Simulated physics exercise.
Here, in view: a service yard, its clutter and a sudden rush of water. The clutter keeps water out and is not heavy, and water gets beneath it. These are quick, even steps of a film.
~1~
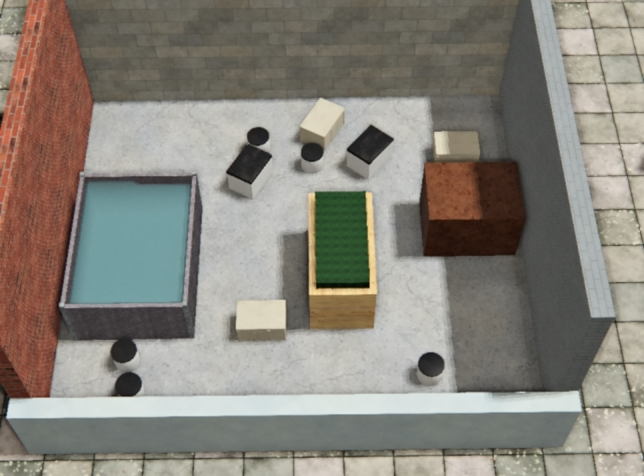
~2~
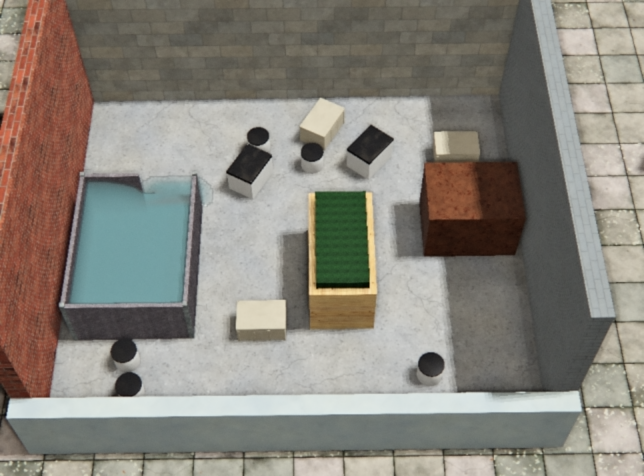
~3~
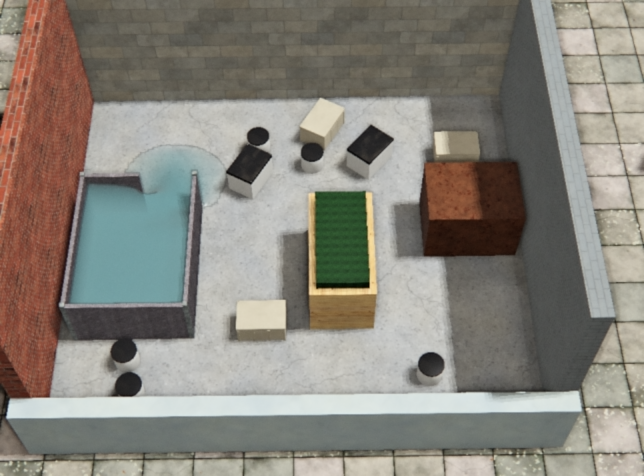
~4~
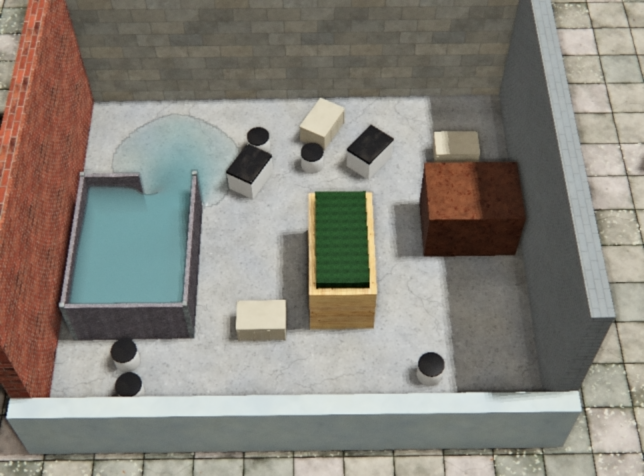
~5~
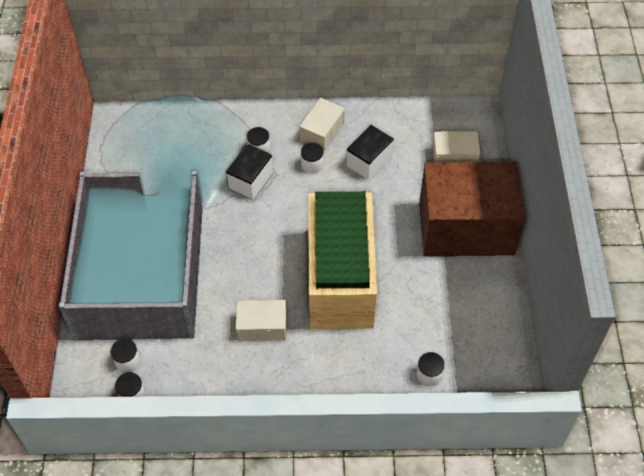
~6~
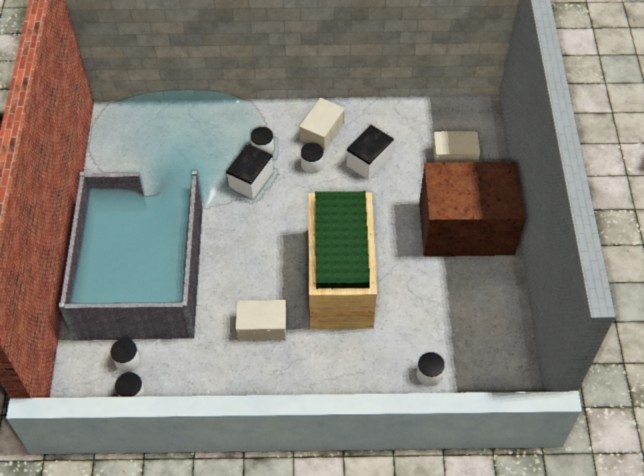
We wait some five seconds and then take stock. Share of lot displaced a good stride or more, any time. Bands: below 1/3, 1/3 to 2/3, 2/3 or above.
1/3 to 2/3.
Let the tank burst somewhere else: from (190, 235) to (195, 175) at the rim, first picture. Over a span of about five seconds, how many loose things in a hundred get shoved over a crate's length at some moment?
I'd say near 90 %.
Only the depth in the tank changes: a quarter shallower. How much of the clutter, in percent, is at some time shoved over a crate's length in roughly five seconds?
Something like 40 percent.
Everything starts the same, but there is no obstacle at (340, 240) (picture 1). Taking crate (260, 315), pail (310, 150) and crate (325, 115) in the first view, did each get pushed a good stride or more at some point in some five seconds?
Following the order you gave: Moved little if at all, got moved a good way, got moved a good way.
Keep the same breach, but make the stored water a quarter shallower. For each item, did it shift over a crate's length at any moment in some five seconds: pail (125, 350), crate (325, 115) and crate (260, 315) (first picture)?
In sequence: Fell short, went the distance and fell short.
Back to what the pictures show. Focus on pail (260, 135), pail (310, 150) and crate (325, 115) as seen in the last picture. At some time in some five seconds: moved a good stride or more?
Listed order gives past that mark, then past that mark, and lastly past that mark.
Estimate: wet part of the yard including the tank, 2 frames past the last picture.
I'd estimate around 25 percent.
A moment on, 0 of 10 are well off their spots; 0 afloat.
Next, 1 of 10 are well off their spots; 1 afloat.
Later, 5 of 10 are well off their spots; 2 afloat.
In the end, 6 of 10 are well off their spots, and 6 have been at some point; 2 afloat.
